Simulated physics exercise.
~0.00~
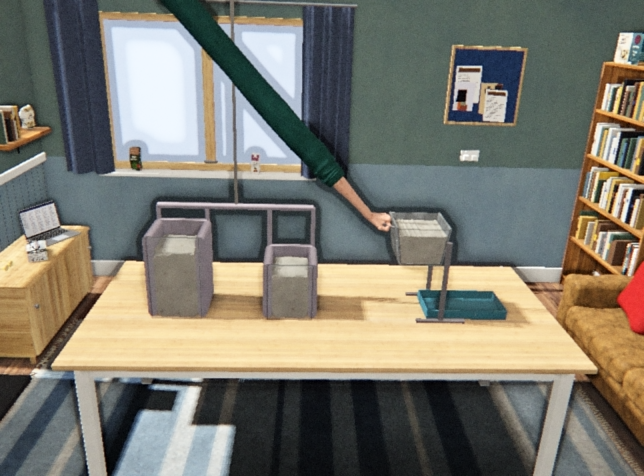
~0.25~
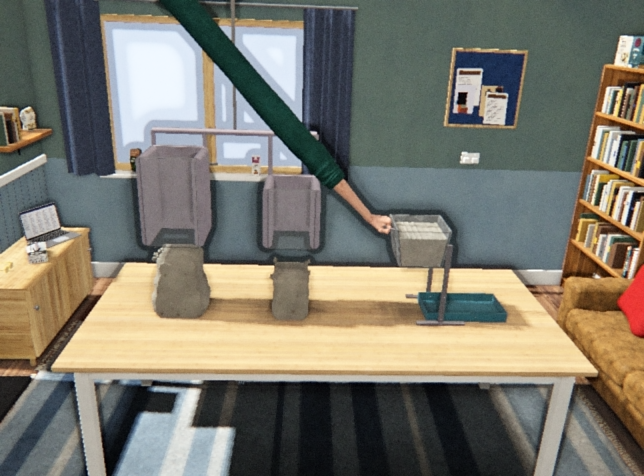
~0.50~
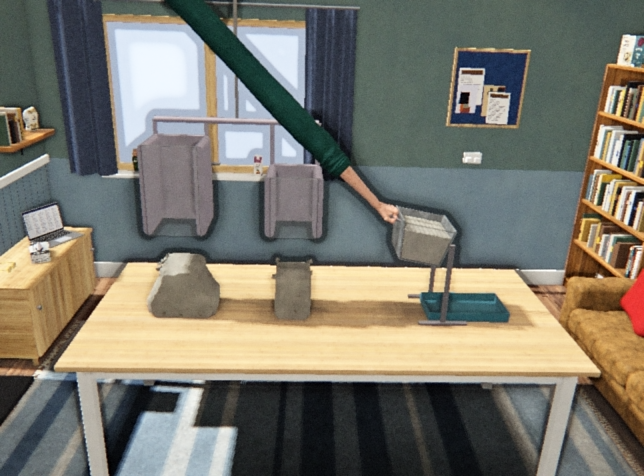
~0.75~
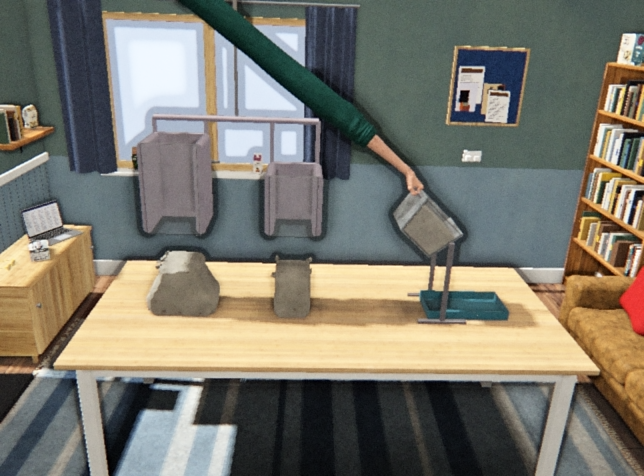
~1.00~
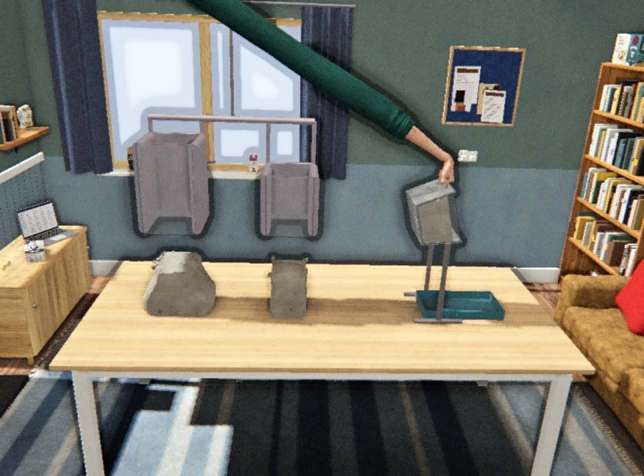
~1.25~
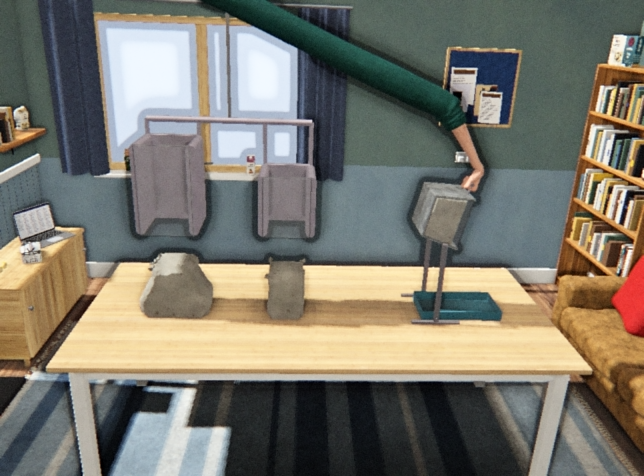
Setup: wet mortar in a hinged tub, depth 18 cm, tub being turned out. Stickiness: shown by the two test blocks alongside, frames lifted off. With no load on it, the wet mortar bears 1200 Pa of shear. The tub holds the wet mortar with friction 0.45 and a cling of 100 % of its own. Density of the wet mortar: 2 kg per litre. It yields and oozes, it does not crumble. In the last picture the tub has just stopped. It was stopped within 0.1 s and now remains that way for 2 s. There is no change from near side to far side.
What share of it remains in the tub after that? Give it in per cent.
14 %.
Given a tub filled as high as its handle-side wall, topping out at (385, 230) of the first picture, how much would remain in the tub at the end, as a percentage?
Near 12 per cent.
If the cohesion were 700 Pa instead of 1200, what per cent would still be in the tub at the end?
The share would be near 30 %.
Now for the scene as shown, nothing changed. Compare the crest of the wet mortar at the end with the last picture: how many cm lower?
The top ends up some 13 cm below its level in the last picture.
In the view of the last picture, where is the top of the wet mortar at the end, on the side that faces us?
Peak location: Approx. (430, 226).
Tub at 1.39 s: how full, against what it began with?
Around 100 per cent.
By 1.39 s, the tub is at 103 degrees and holds 100 %.
By 1.56 s, the tub is at 103 degrees and holds 79 %.
By 1.73 s, the tub is at 103 degrees and holds 42 %.
By 1.90 s, the tub is at 103 degrees and holds 16 %.
By 3.25 s, at the end, the tub is at 103 degrees and holds 14 %.
